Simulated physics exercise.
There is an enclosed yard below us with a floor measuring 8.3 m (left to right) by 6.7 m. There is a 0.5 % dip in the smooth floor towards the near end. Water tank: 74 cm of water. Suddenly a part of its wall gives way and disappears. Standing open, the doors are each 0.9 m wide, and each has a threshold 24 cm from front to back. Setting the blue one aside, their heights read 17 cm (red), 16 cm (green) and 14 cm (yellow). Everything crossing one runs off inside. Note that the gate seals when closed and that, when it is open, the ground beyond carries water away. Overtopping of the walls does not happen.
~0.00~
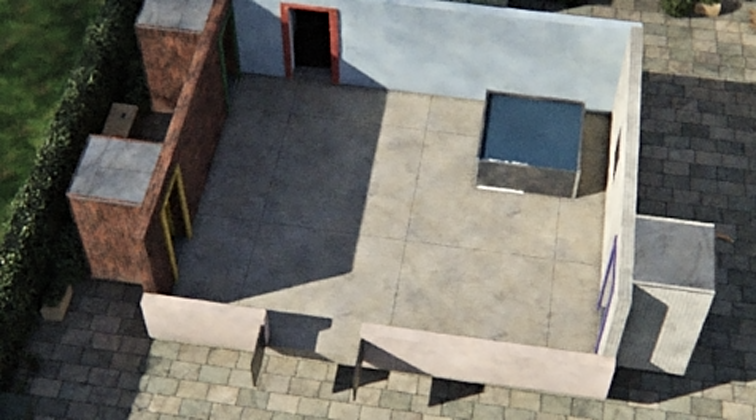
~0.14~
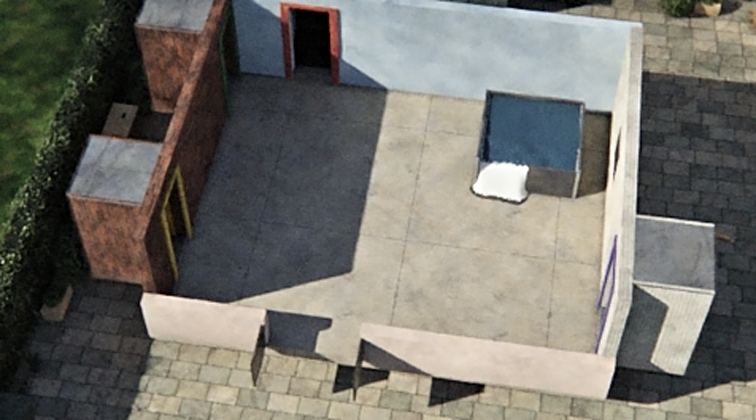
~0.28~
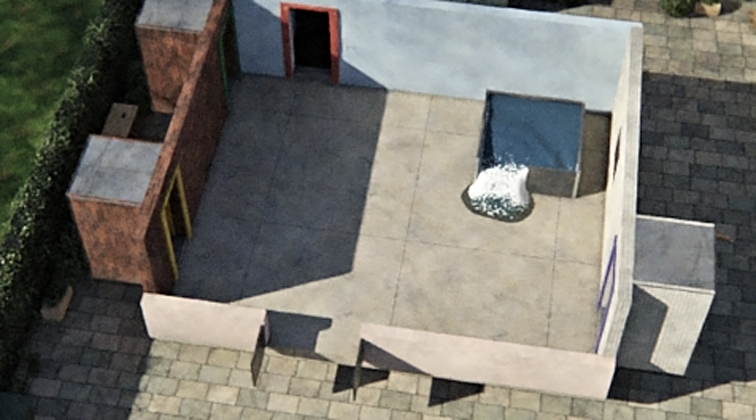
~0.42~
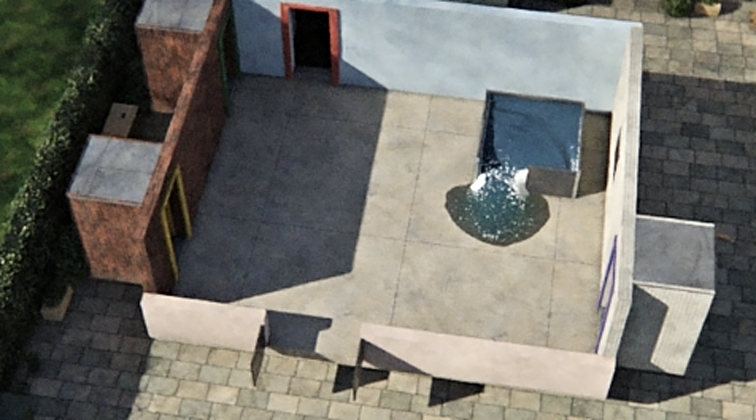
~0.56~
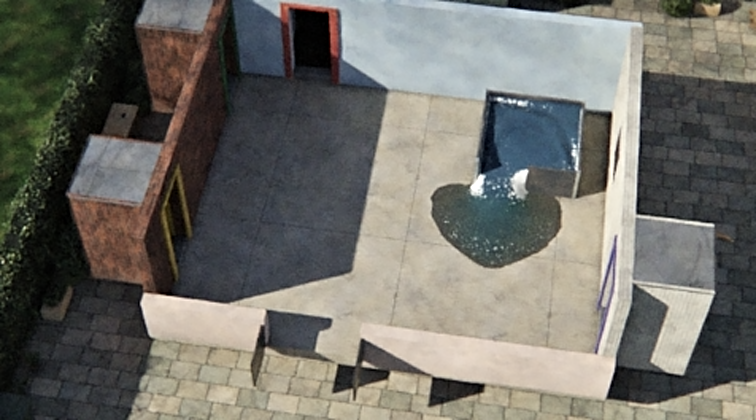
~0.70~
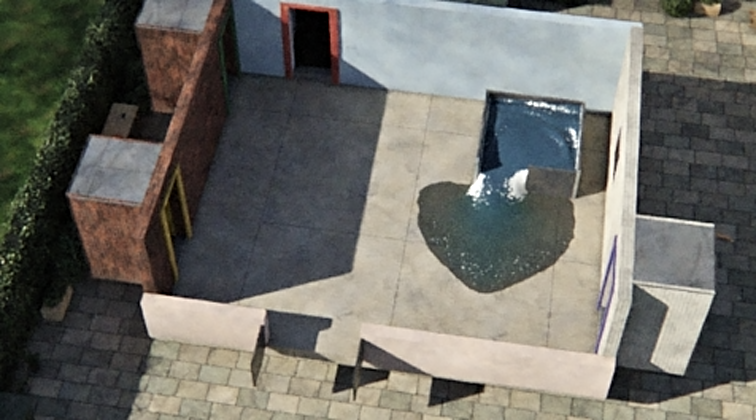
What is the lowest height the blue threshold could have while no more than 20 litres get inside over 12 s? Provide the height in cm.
11.5 cm.
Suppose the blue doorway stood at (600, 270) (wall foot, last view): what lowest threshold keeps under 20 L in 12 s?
Roughly 6.0 cm, give or take.
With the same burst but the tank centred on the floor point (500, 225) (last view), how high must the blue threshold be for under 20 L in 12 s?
It should be around 15 cm high.
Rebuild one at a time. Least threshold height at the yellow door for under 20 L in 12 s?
For yellow: Close to 6.5 cm.
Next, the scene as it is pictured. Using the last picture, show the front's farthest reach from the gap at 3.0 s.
Lab note: Front tip approx. (218, 327).
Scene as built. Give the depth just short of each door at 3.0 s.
Depths in cm: Blue 13, red 0, green 0, yellow 0.
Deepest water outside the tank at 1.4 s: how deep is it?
Max depth: Around 40 cm.
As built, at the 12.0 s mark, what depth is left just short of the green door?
You'd measure close to 4.5 cm there.
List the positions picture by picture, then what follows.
The water tank at (531, 133) is whole and still, 74 cm deep; the blue door at (606, 301) is dry, in the first picture.
The front is at (512, 201), 0.3 m from the gap at (501, 180); 0.3 m2 of floor is wet, 74 cm left at the back, in the second picture.
Water pours out at (501, 180) and has run 0.8 m, to (501, 218); about 12 cm deep outside, 74 cm at the back, in the third picture.
The gap is at (501, 181), the front 1.4 m out at (486, 240); the back of the water tank holds 73 cm, in the fourth picture.
The gap is at (501, 181), the front 2.0 m out at (489, 265); the back of the water tank holds 68 cm, in the fifth picture.
The front is at (480, 289), 2.6 m from the gap at (501, 181); 5.5 m2 of floor is wet, 62 cm left at the back; 1.8 m in a straight line remain to the blue door at (606, 301), in the sixth picture.
After 1.4 s water covers 30 % of the floor, deepest (40 cm) near (493, 192); it has not reached the blue door.
After 3.0 s water covers 45 % of the floor, deepest (28 cm) near (576, 376); 13 cm at the blue door, 0 litres in over its 16 cm threshold.
After 12.0 s water covers 85 % of the floor, deepest (8 cm) near (237, 329); 5 cm at the blue door, 4 litres in over its 16 cm threshold.
At the blue door as built, the water arrived by 1.6 s and peaked near 18 cm at 3.4 s.
With a threshold of 10 cm, 34 litres would have come in within the 12 s; with 13.5 cm, 10 litres. So under 20 litres takes about 11.5 cm.
